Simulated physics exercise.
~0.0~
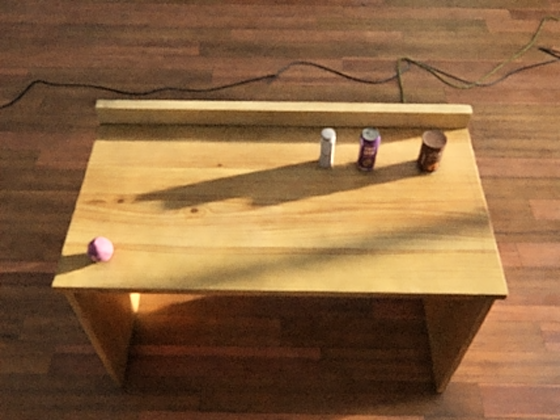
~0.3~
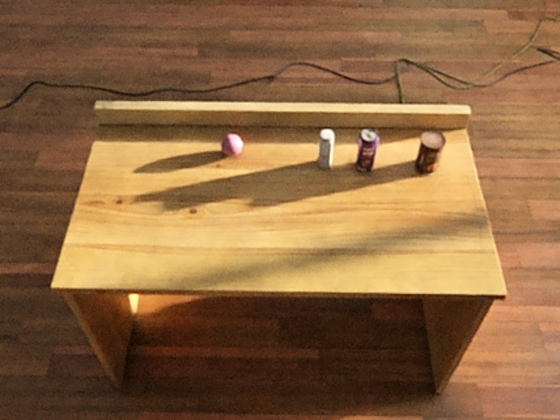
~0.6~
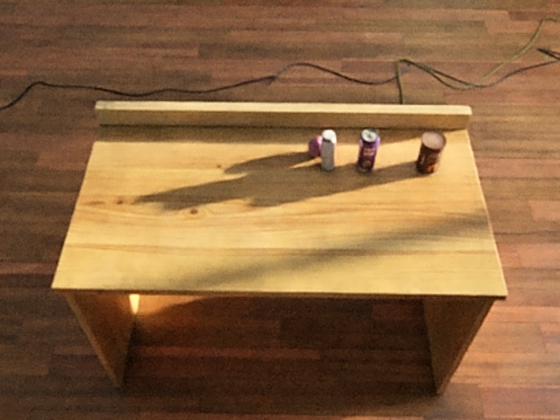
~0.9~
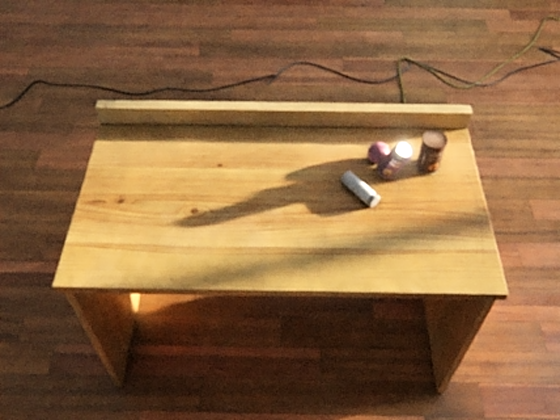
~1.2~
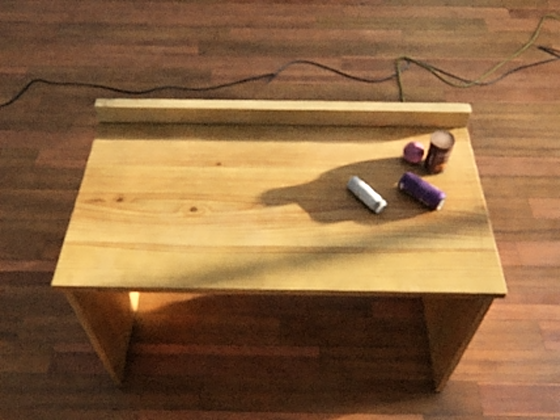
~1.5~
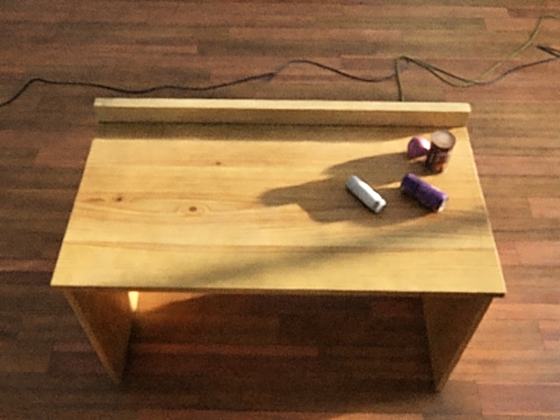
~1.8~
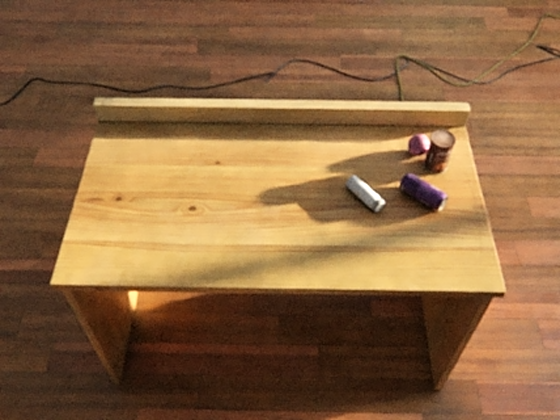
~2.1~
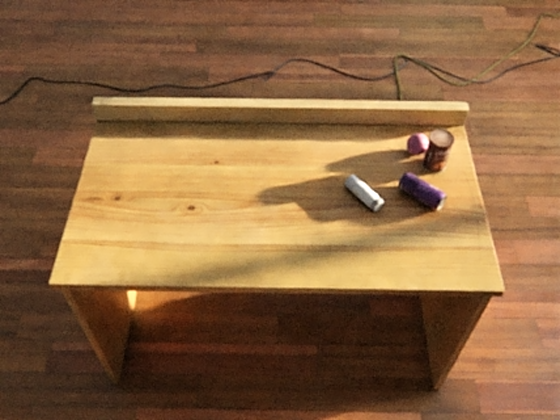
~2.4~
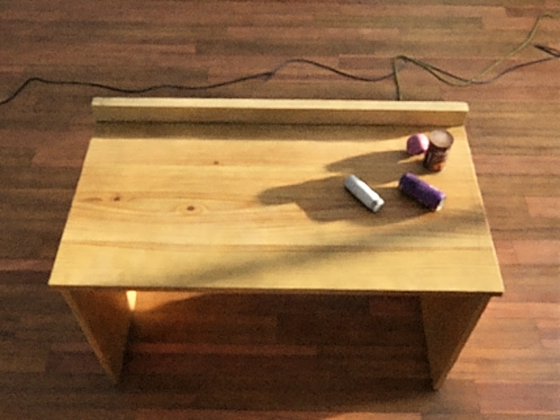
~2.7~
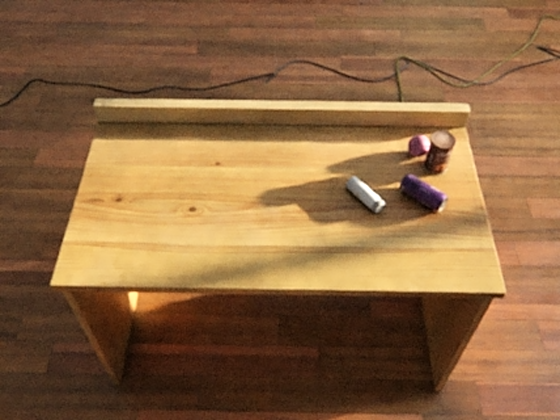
A pink ball rolled up the wooden table to the back rail, turned right along it and knocked over the white shaker and then the purple can, before stopping against the brown tin, which shifted slightly but stayed upright.
